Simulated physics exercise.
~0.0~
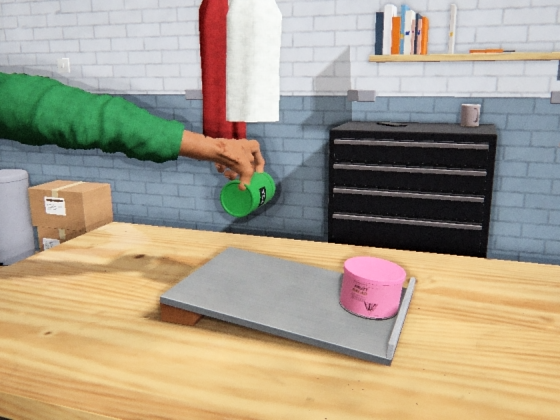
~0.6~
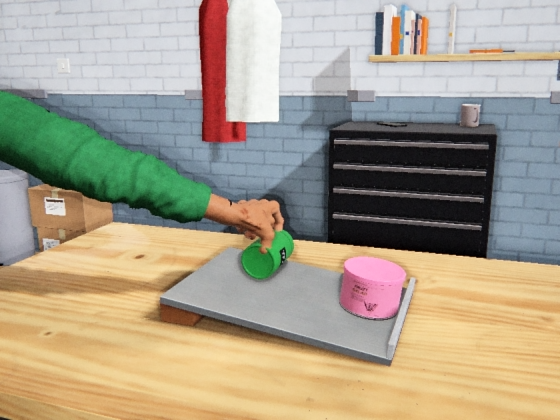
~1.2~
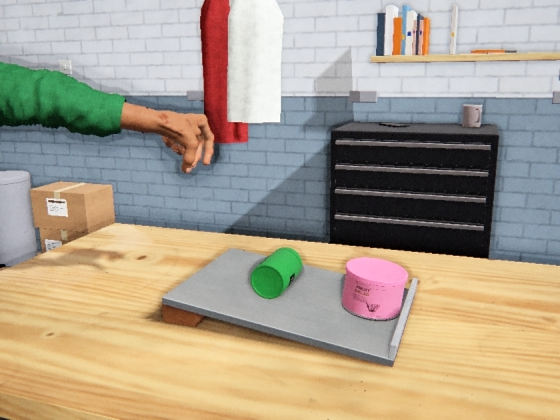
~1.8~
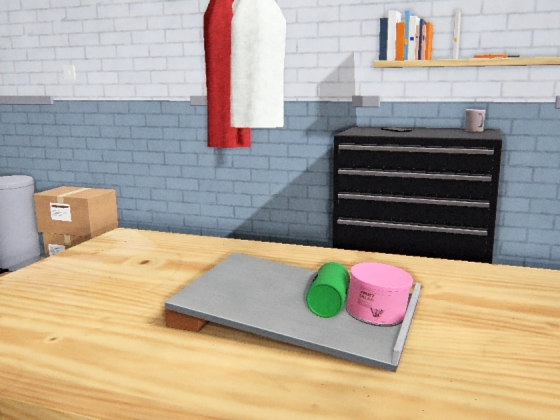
The clip opens on a wooden table holding a grey board propped up at its left end, with a pink tub near a raised strip at its right end. A hand in a green sleeve holds a green jar above the board. The hand lowers the jar and sets it on its side on the sloping surface, then lets go and draws back to the left. Left to itself, the jar rolls down the board to the right. By the end, it lies on its side right beside the pink tub, which has stayed in place.
